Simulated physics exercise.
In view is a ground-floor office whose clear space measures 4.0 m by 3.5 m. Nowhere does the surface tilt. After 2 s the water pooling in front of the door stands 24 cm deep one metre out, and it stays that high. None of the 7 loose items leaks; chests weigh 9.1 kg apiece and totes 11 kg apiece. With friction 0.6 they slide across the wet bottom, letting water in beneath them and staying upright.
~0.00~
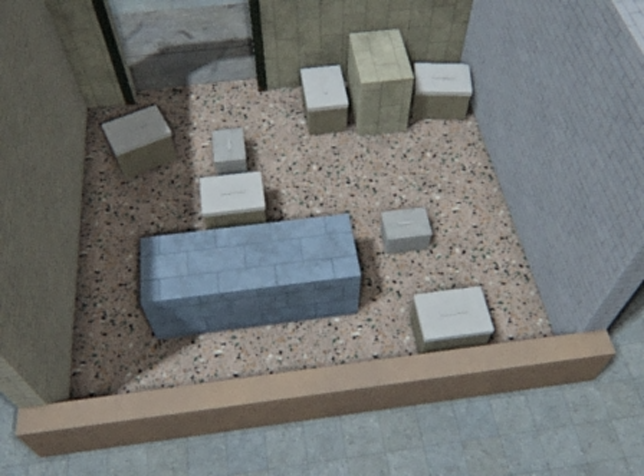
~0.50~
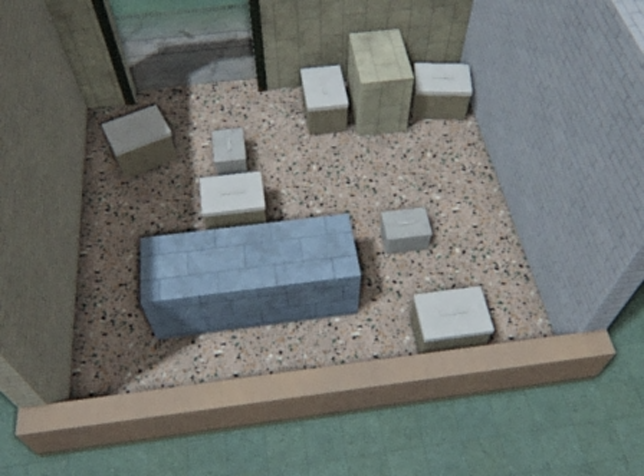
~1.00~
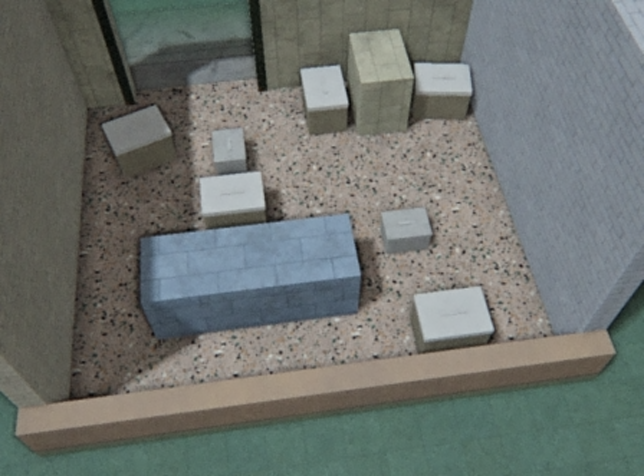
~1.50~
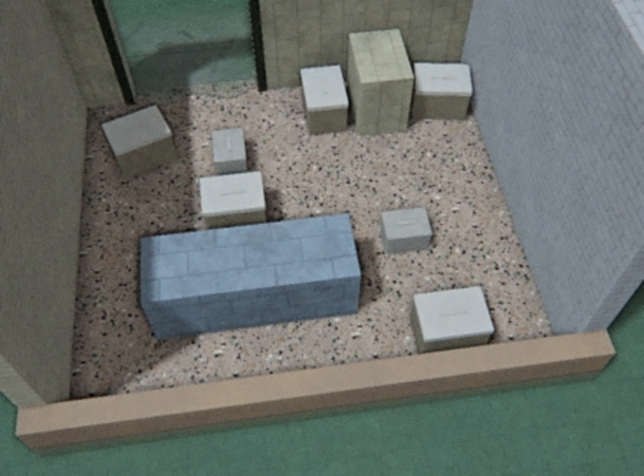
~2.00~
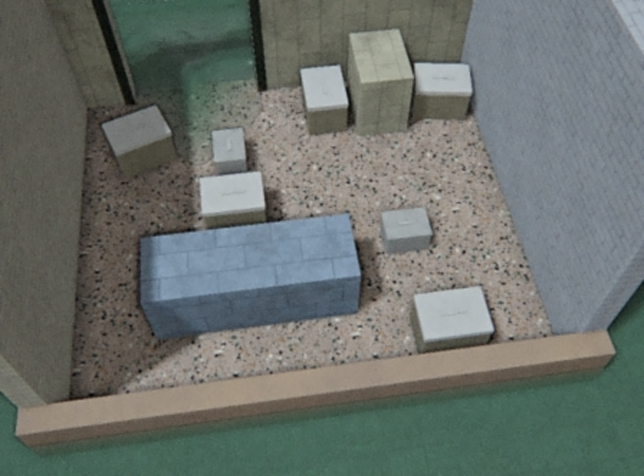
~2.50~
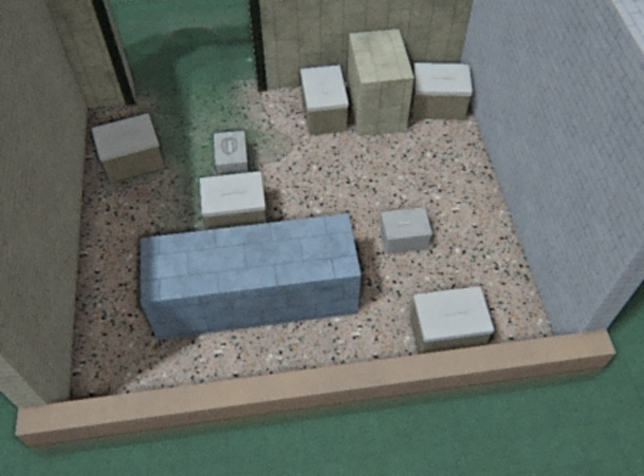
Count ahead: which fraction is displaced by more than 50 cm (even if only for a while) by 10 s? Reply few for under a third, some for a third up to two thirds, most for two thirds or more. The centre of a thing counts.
Most.
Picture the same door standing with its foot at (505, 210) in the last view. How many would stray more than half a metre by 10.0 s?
5.
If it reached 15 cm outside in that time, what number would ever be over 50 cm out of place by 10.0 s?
So the tally would be 3.
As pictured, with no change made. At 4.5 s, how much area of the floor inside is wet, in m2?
Close to 9.5 m2, I'd say.
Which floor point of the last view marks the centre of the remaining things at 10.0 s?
Mean floor pixel: About (426, 162).
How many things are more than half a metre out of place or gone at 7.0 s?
I get 5.
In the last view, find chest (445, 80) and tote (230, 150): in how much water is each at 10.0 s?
About 20 and 17 cm.
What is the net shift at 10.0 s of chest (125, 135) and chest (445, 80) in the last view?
The first is 350 cm from its start, the second 30 cm.
After 3.5 s 2 of 7 are over 50 cm from their spots; 2 afloat.
After 4.5 s 3 of 7 are over 50 cm from their spots; 3 afloat.
After 7.0 s 5 of 7 are over 50 cm from their spots; 4 afloat.
After 10.0 s 5 of 7 are over 50 cm from their spots, and 5 have been at some point; 7 afloat.
